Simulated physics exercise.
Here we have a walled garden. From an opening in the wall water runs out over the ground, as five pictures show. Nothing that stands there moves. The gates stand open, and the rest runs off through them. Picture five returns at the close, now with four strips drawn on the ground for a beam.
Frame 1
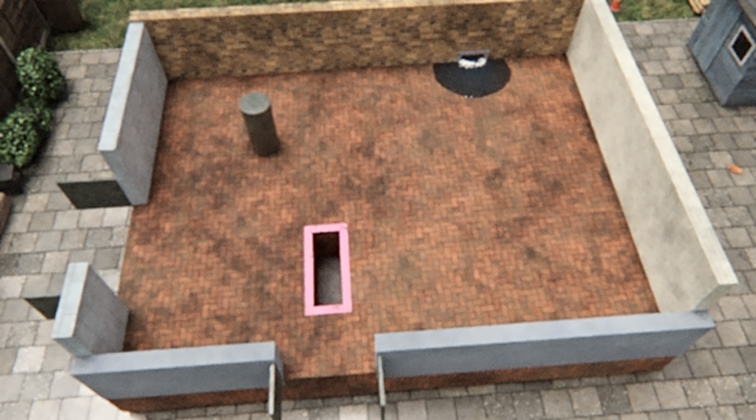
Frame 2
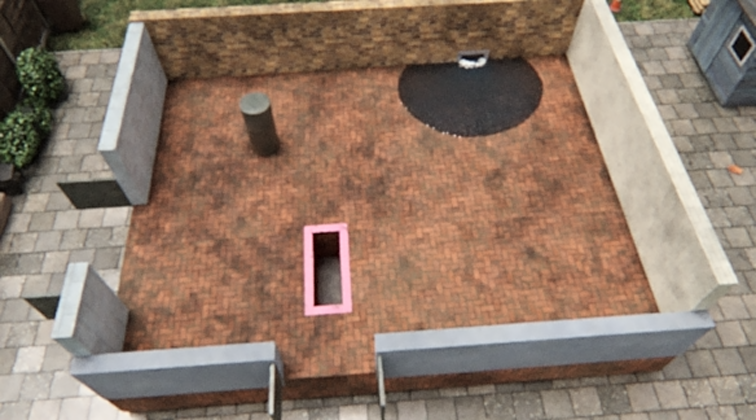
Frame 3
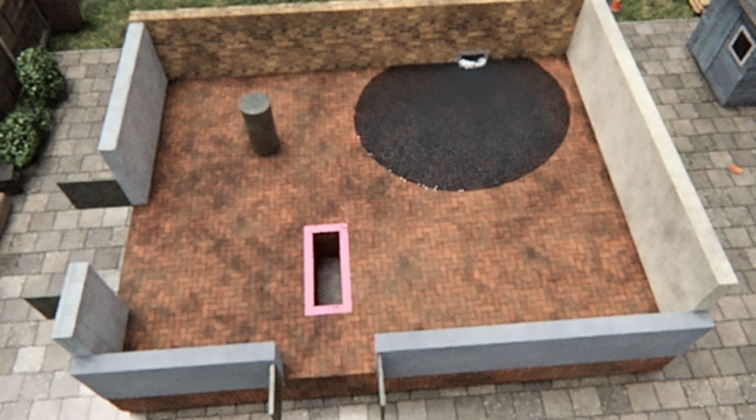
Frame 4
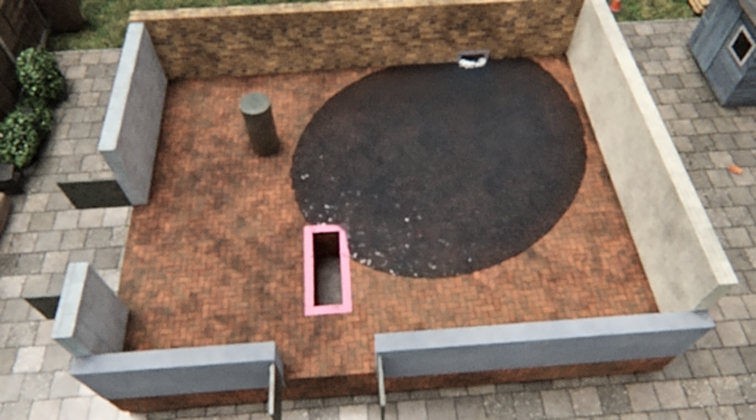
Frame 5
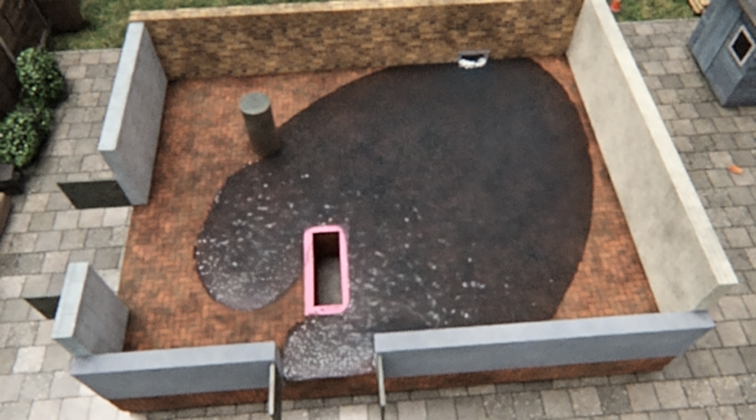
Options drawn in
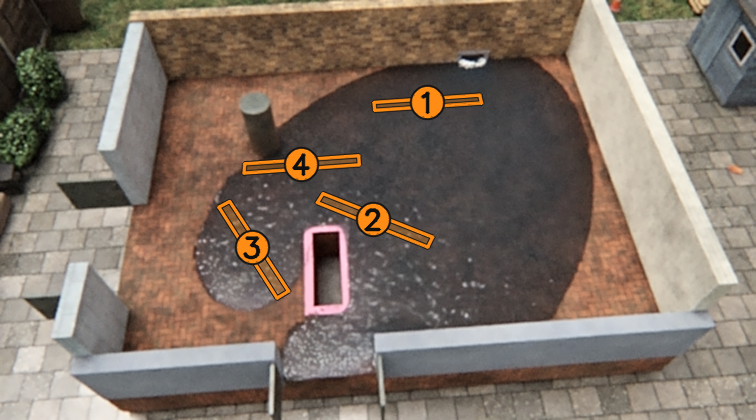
A walled garden with a red brick floor is seen from high above by a camera that stays still. A dark round post stands at upper left, a pink-edged rectangular drain sits below the middle, and gaps open in the left and near grey walls. Dark water spreads from a small pale outfall at the back wall, widens across the bricks, reaches the post, surrounds the drain and enters the near gateway.
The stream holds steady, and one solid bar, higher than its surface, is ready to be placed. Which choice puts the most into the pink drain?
3 beats the others.
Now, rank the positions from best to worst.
The order is 3, 4, 1, 2.
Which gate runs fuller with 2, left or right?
The left gate.
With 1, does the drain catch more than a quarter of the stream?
No, it does not.
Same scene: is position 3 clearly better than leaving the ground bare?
Yes, by a good deal.
On the marked copy, 1 from (374, 106) to (480, 99); 2 from (320, 198) to (430, 242); 3 from (224, 204) to (282, 294); 4 from (244, 168) to (358, 160).
For position 1, about 12 % of the stream runs into the pink drain, about 87 % out by the gates.
For position 2, about 9 % of the stream runs into the pink drain, about 91 % out by the gates.
For position 3, about 42 % of the stream runs into the pink drain, about 56 % out by the gates.
For position 4, about 30 % of the stream runs into the pink drain, about 68 % out by the gates.
